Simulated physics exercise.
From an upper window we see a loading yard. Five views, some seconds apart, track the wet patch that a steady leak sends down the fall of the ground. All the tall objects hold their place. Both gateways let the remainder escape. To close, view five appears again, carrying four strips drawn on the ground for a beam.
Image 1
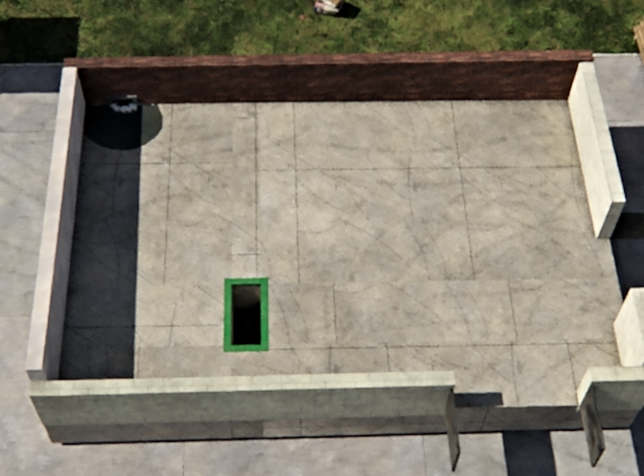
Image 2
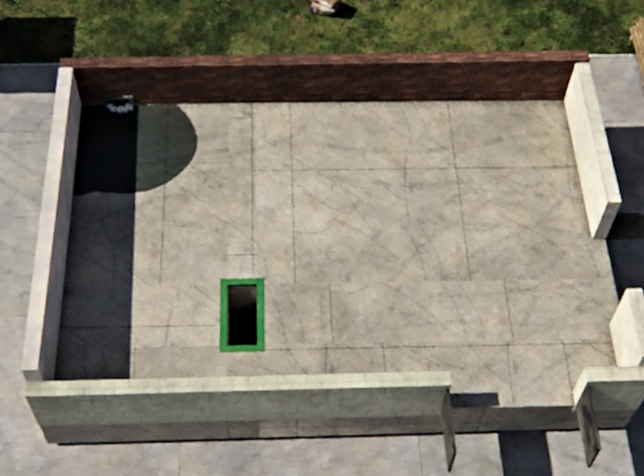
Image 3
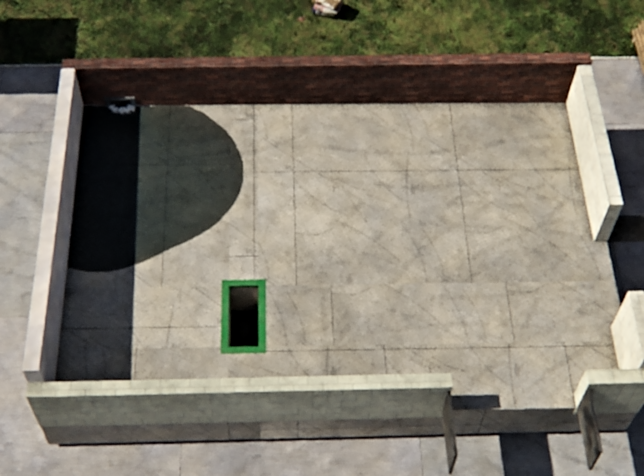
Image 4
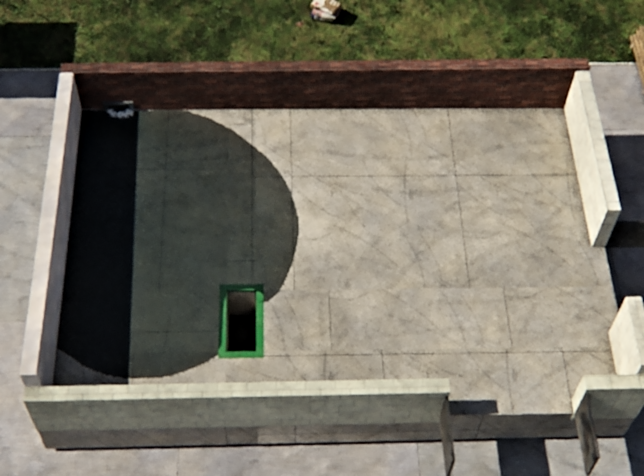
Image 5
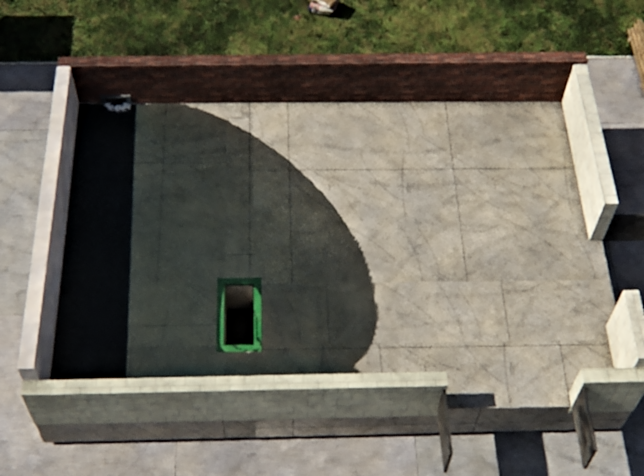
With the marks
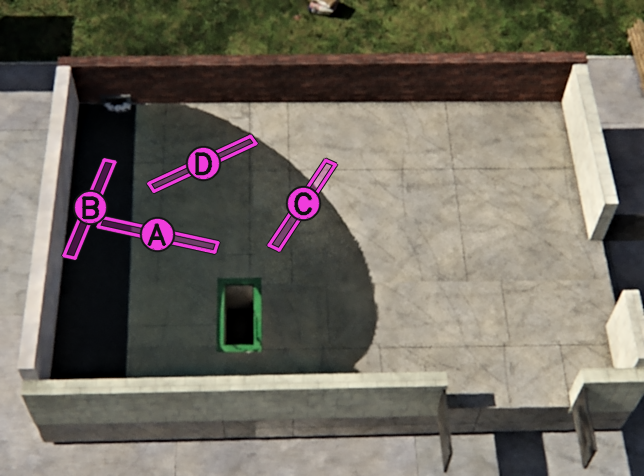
Dark wet patch spreading from the upper left corner across a walled paved yard, reaching and surrounding a green-edged drain pit.
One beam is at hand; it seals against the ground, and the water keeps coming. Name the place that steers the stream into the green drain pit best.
C.
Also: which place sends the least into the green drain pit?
Here it is place A.
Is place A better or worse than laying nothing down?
Place A is worse.
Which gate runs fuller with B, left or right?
More leaves on the left.
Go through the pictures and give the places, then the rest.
In the first picture, outfall at (123, 101); green drain pit at (246, 314); open gate at (512, 393); open gate at (605, 281); front seen at (99, 141), 2 % of the ground wet; green drain pit still dry.
In the second picture, front seen at (132, 189), 7 % of the ground wet; green drain pit still dry.
In the third picture, front seen at (114, 266), 15 % of the ground wet; green drain pit still dry.
In the fourth picture, front seen at (205, 357), 30 % of the ground wet; green drain pit taking water.
In the fifth picture, front seen at (364, 342), 44 % of the ground wet; green drain pit taking water.
On the marked copy, A from (100, 222) to (216, 247); B from (69, 256) to (109, 161); C from (274, 247) to (330, 162); D from (151, 187) to (253, 139).
With A, about 7 % of the stream goes into the green drain pit, about 92 % out by the gates.
With B, about 28 % of the stream goes into the green drain pit, about 71 % out by the gates.
With C, about 40 % of the stream goes into the green drain pit, about 60 % out by the gates.
With D, about 20 % of the stream goes into the green drain pit, about 79 % out by the gates.
